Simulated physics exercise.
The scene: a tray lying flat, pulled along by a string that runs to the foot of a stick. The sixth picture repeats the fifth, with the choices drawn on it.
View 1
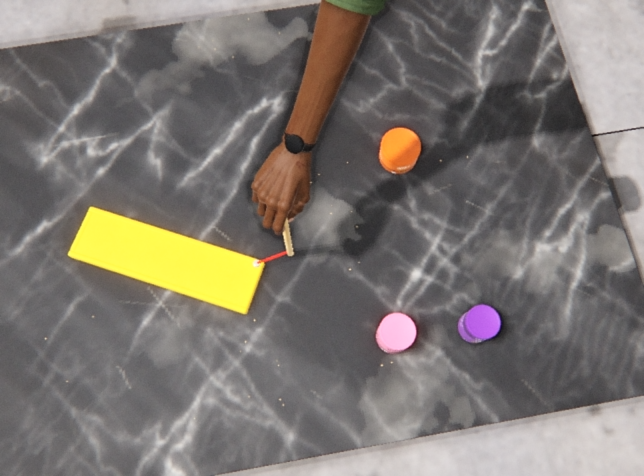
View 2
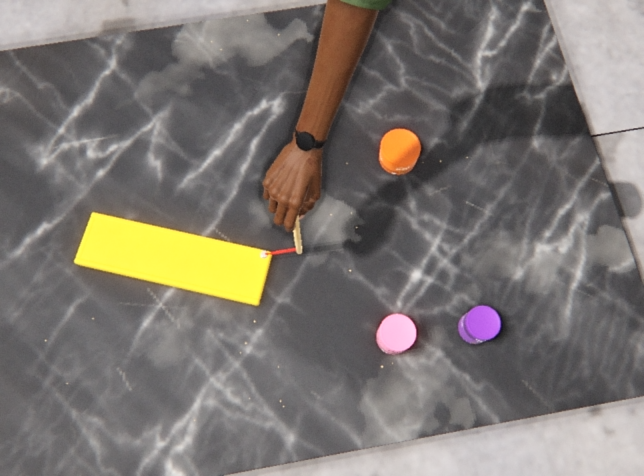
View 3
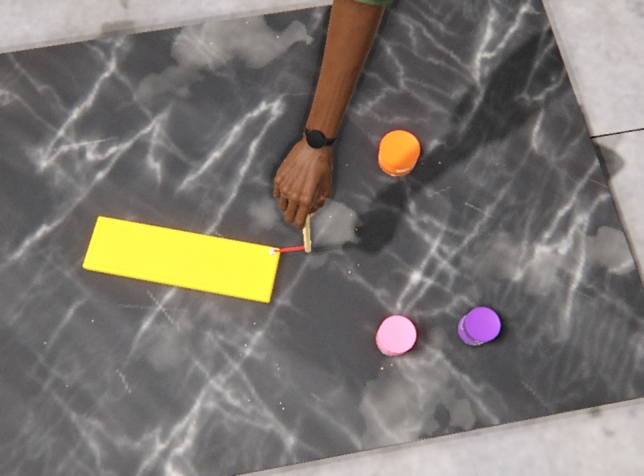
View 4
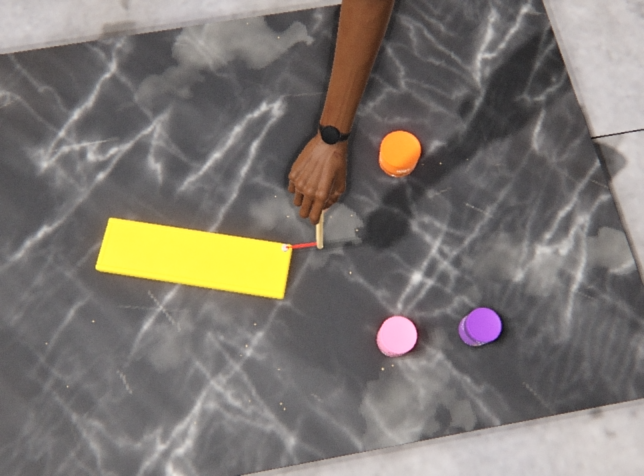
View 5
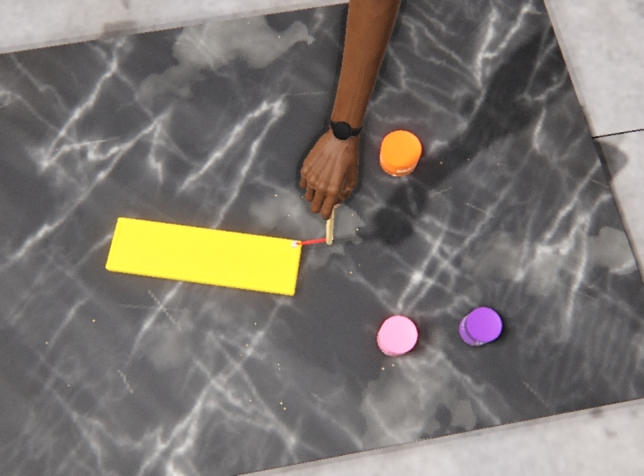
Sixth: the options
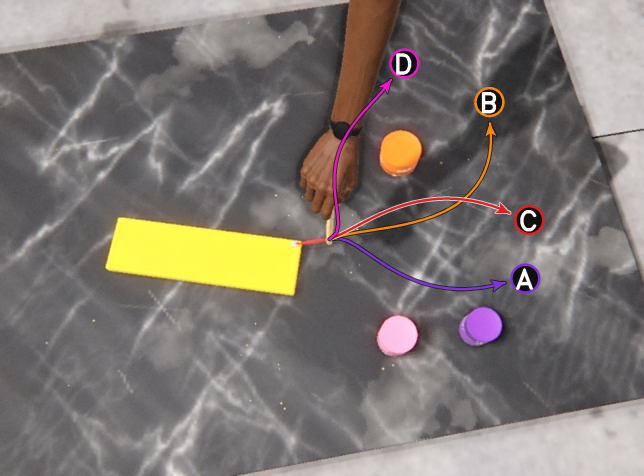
In this clip, a hand holding a short stick pulls a flat yellow tray by a red string slowly to the right across a dark marbled surface, the tray turning slightly, while orange, pink and purple containers stay still.
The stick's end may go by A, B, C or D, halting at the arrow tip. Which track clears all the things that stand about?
Line C does it.
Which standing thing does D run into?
It meets the orange tub.
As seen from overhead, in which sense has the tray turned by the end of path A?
On that path, clockwise.
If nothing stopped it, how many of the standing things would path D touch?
In all, one.
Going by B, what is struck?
The orange tub.
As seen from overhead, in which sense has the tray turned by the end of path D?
On that path, anticlockwise.
On the marked copy, A from (329, 239) via (417, 281) to (505, 283); B from (329, 239) via (449, 209) to (490, 123); C from (329, 239) via (416, 202) to (510, 213); D from (329, 239) via (341, 146) to (391, 80).
With C. Early on, foot of the stick (389, 211), middle of the tray (269, 240).
Further on, foot of the stick (453, 199), middle of the tray (334, 224).
At the end, foot of the stick (509, 214), middle of the tray (386, 220); nothing has been touched.
As for the rest, A meets the pink jar and purple jar; B meets the orange tub; D meets the orange tub.
